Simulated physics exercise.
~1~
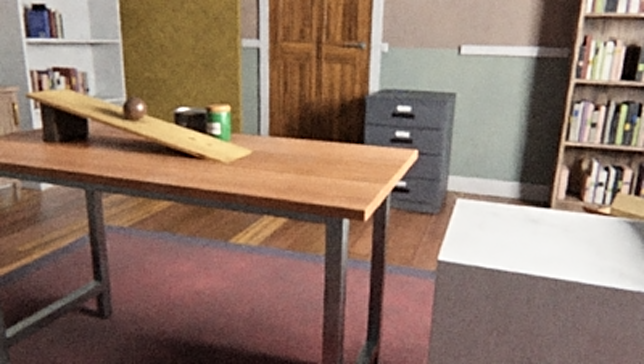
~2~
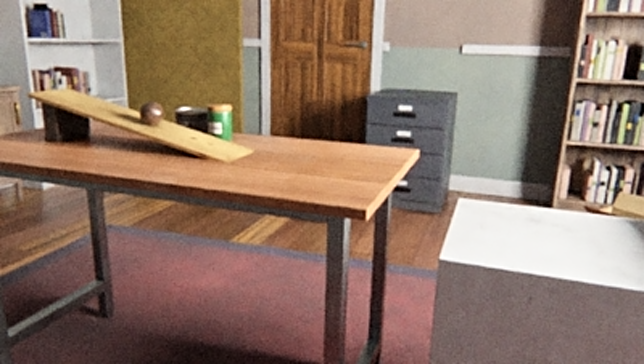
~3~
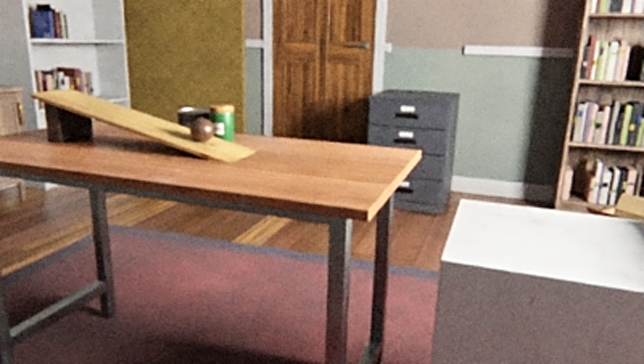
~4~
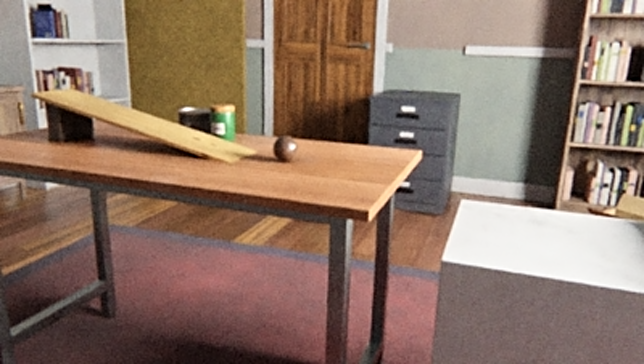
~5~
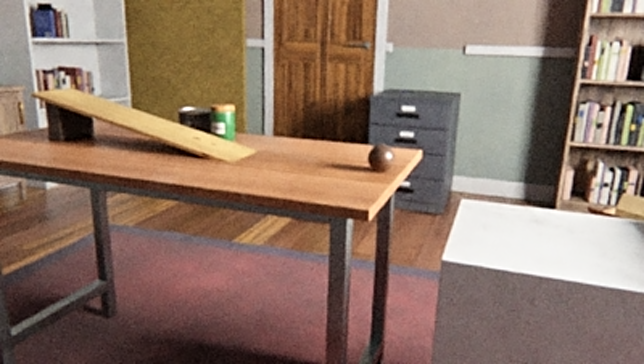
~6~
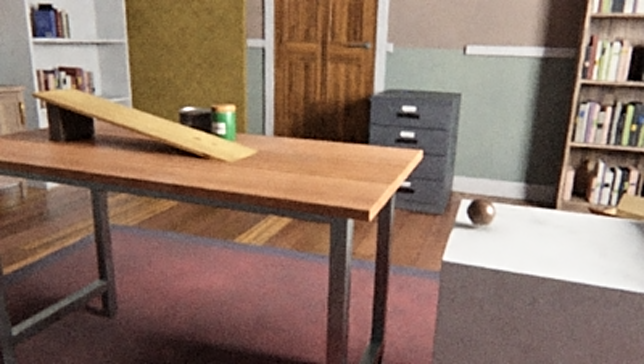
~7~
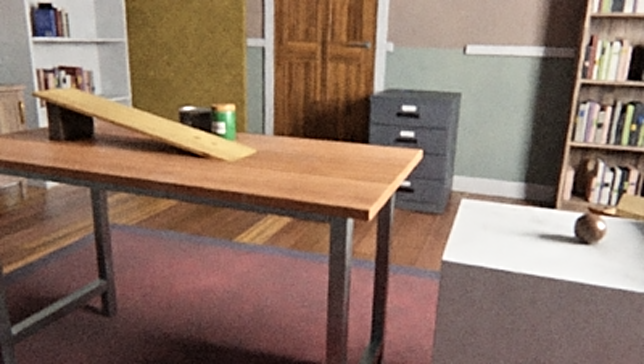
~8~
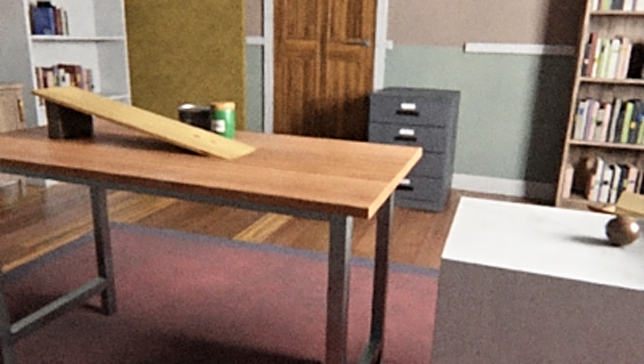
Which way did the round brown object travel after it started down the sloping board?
It moved to the right, going down the board, along the table and over onto the lower white top.
